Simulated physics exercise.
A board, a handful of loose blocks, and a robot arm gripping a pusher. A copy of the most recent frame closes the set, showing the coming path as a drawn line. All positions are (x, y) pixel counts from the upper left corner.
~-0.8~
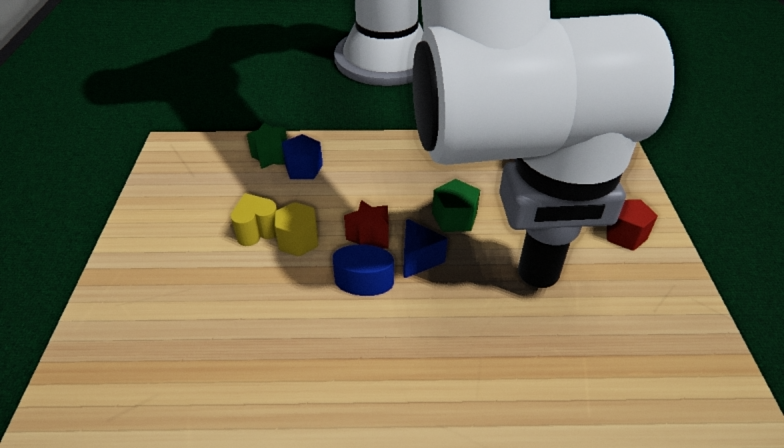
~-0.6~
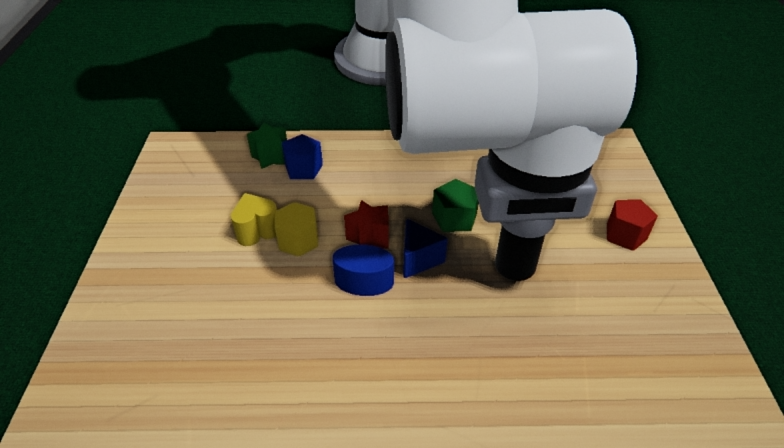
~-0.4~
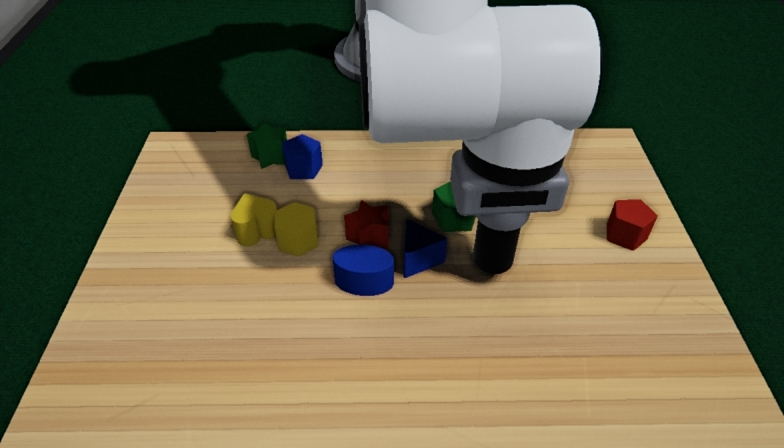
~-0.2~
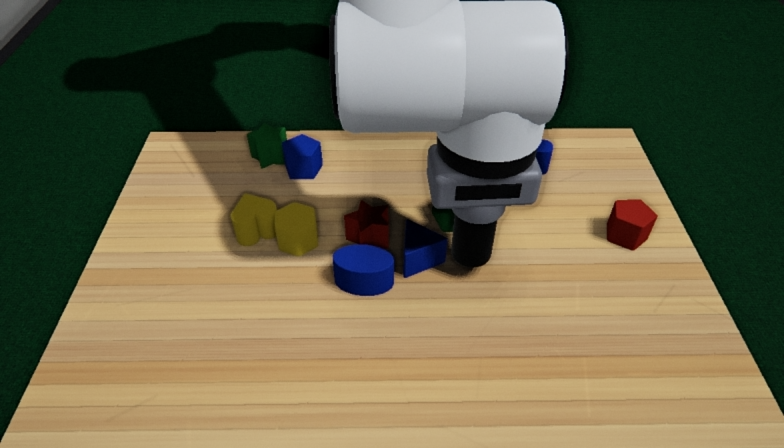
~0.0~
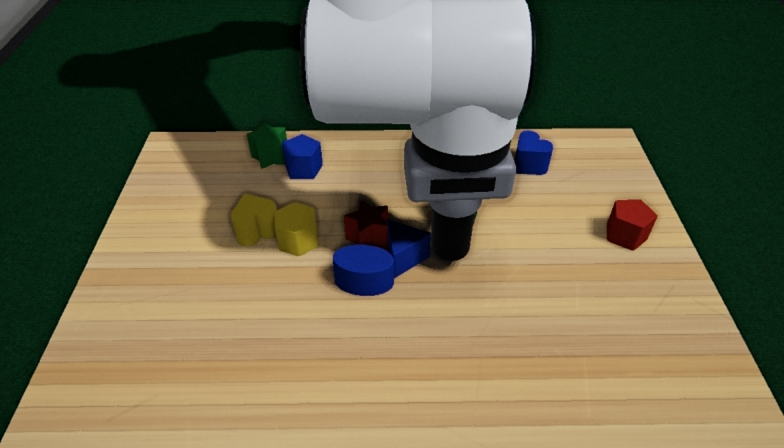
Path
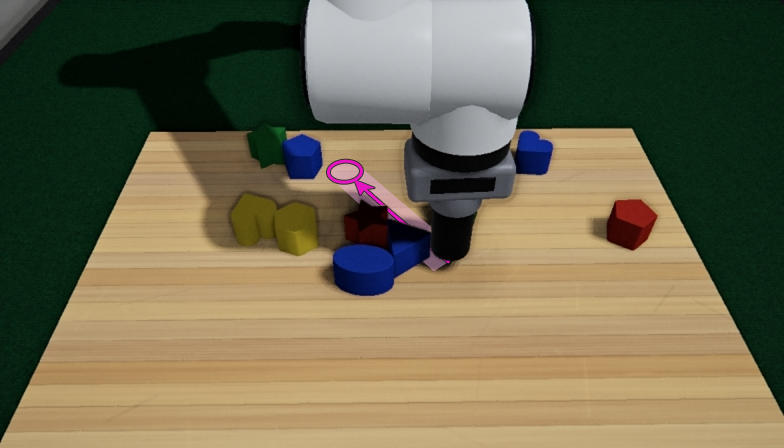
The robot arm swept its black pusher left across the wooden board, past the green block, then nudged the blue three-sided block slightly left toward the round blue one, while the other blocks stayed still.
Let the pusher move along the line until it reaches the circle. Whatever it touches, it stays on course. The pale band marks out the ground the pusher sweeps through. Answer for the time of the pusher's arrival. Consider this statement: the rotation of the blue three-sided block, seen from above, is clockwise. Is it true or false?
This is false.
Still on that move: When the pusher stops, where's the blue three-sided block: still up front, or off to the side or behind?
When the path is over, you would find the blue three-sided block off to the side or behind the pusher.
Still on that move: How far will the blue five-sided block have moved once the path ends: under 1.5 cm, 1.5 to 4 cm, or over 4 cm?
The under 1.5 cm band.
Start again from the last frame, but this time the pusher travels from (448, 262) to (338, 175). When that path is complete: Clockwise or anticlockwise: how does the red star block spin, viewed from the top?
Answer: With the clock.
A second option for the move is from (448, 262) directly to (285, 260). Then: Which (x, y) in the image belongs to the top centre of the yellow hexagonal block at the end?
Answer: (278, 208).
The drawn path runs straight from (448, 262) to (345, 172).
What follows on the original path. One third of the way, pusher (410, 215); red star block (356, 217), turned 40° clockwise; blue three-sided block (389, 228), turned 80° anticlockwise.
Two thirds of the way, pusher (375, 185); red star block (355, 217), turned 40° clockwise; blue three-sided block (389, 228), turned 80° anticlockwise.
At the end, pusher (344, 158); blue five-sided block not moved; red star block (355, 217), turned 40° clockwise; blue three-sided block (389, 228), turned 80° anticlockwise; green five-sided block not moved.
